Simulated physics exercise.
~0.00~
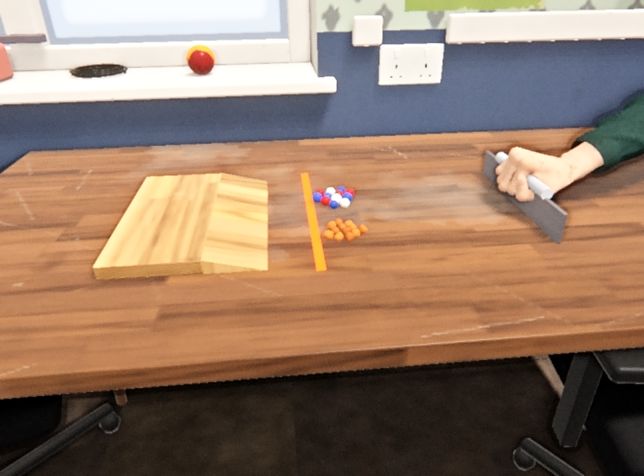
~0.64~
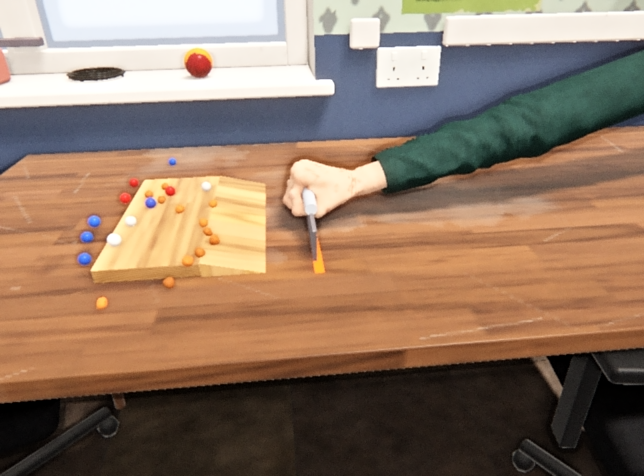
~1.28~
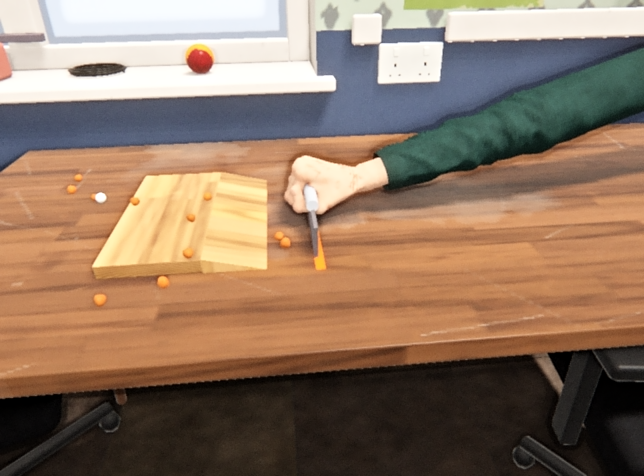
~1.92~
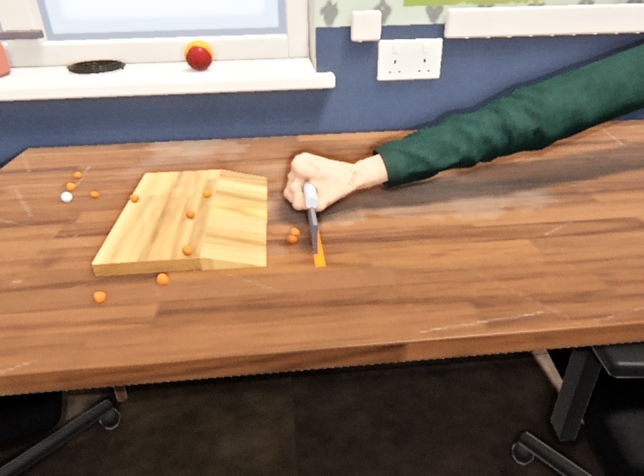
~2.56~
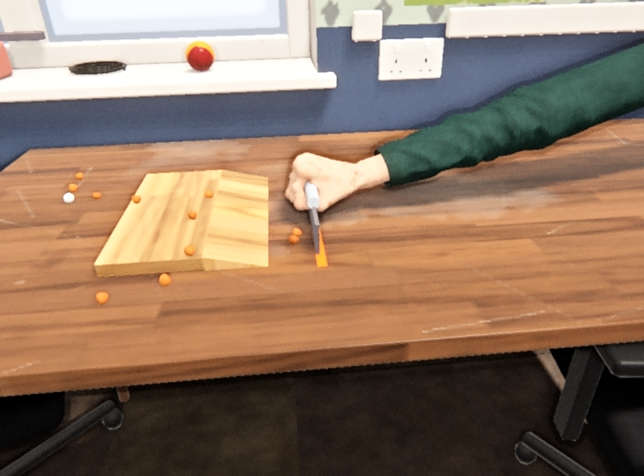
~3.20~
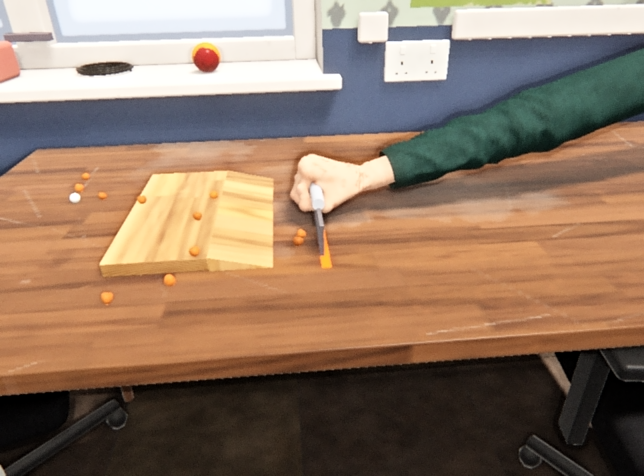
A hand sweeps small coloured balls leftward with a scraper, scattering them over a wooden slab.
